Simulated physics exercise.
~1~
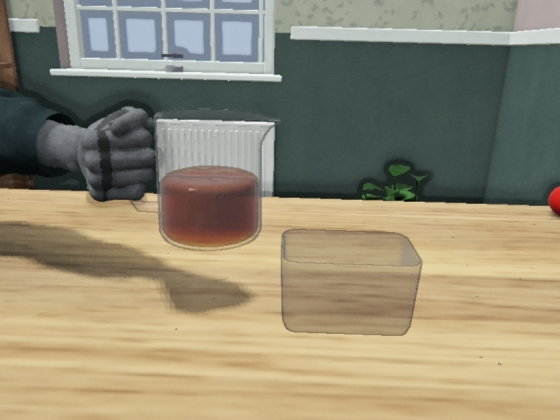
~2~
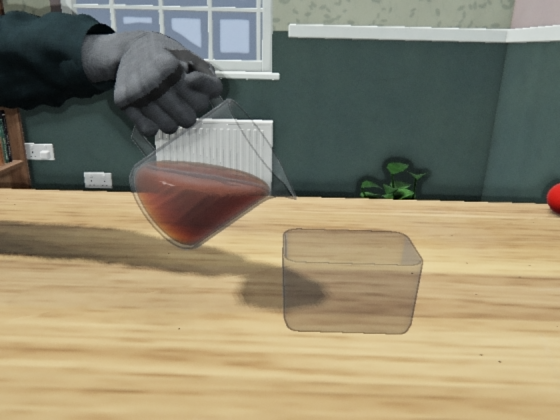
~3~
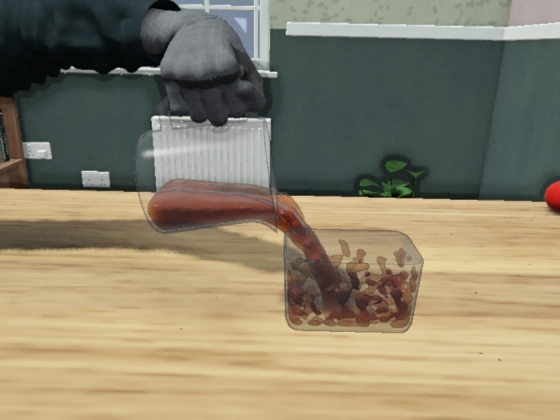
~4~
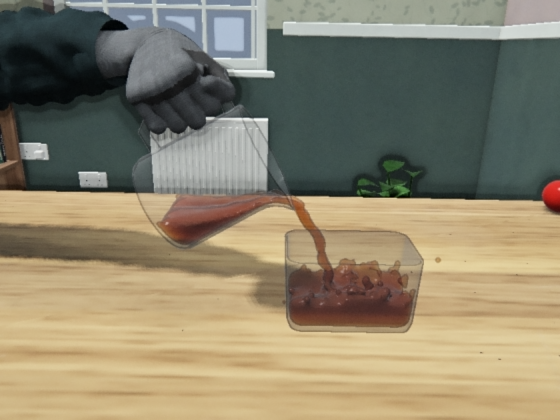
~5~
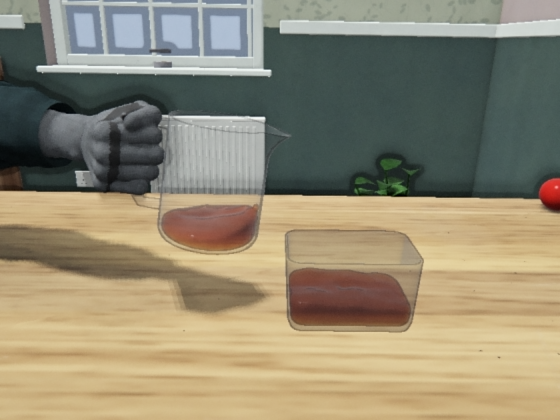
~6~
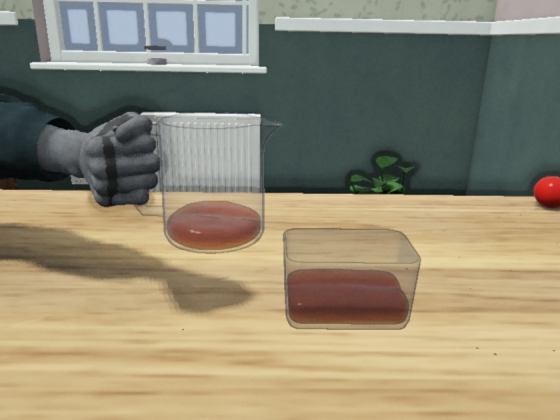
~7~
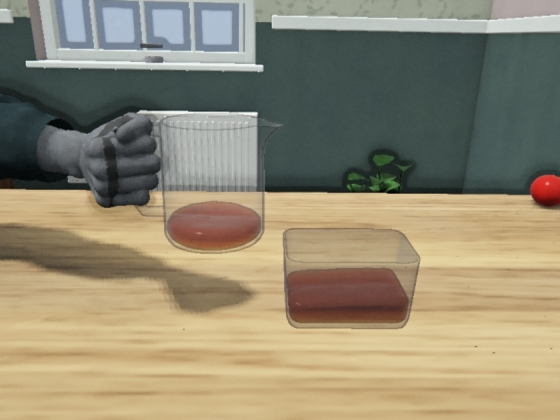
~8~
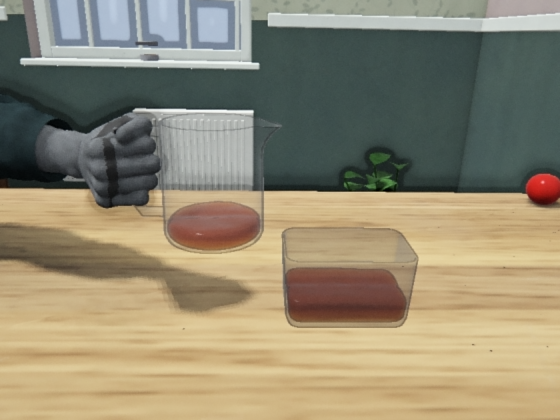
In this clip, a gloved hand holds a clear jug of reddish-brown tea above a wooden table and tips it rightward, pouring into an empty clear oblong tub. The jug then returns upright, with some tea left inside and the tub partly filled.
